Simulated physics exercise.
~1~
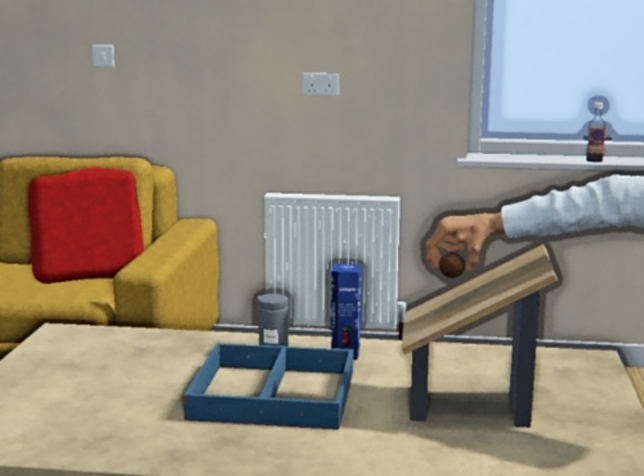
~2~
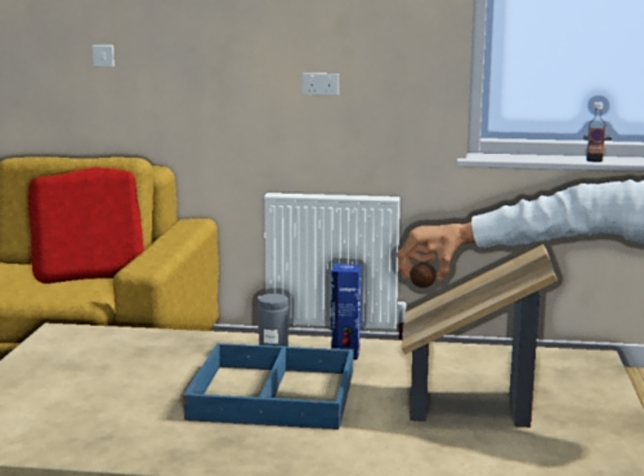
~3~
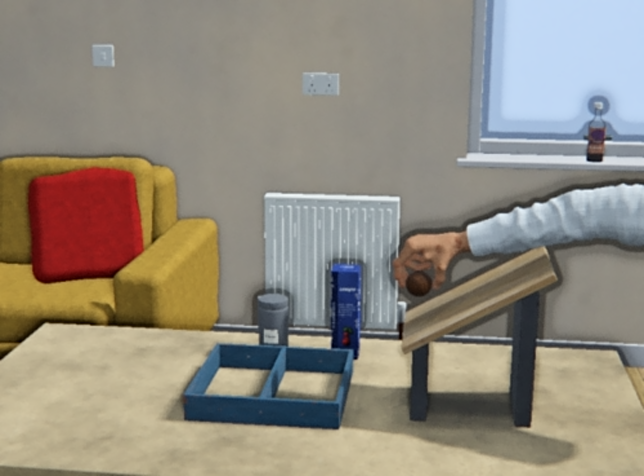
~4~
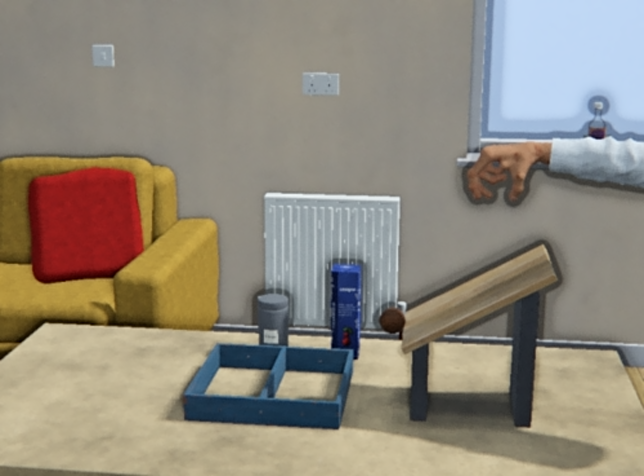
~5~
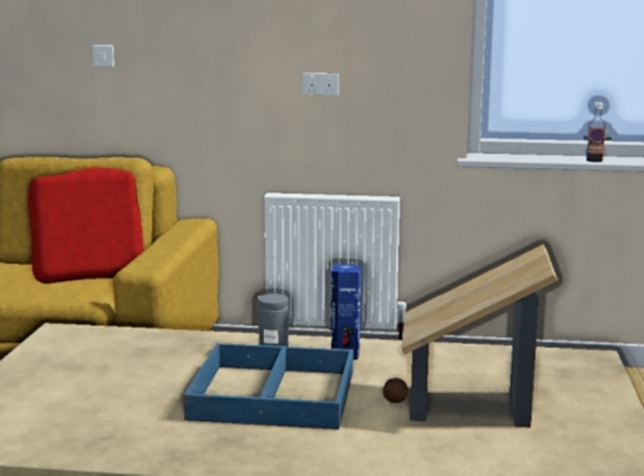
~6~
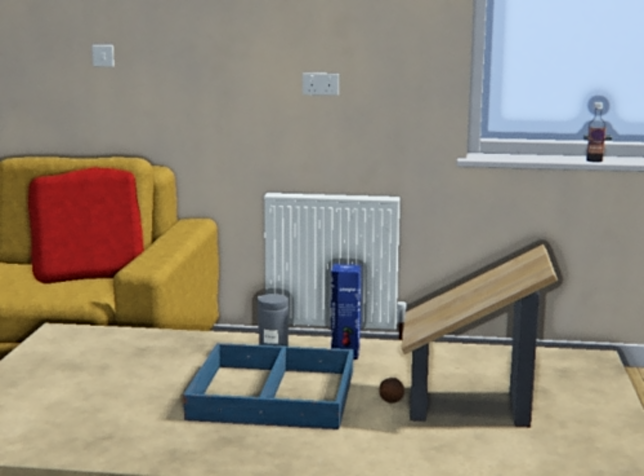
To begin with, a hand reaching in from the right holds a small, round brown object above a sloping wooden board, with a blue two-bay tray, a grey jar and a blue carton also in view. The hand carries the object left and down towards the board's low end, pausing close to the surface. It then lets go and draws back to the right as the object leaves the lower edge. The object drops to the tabletop, and the hand is gone. It ends up in the gap between tray and ramp, outside both bays, while the jar and carton stay put.
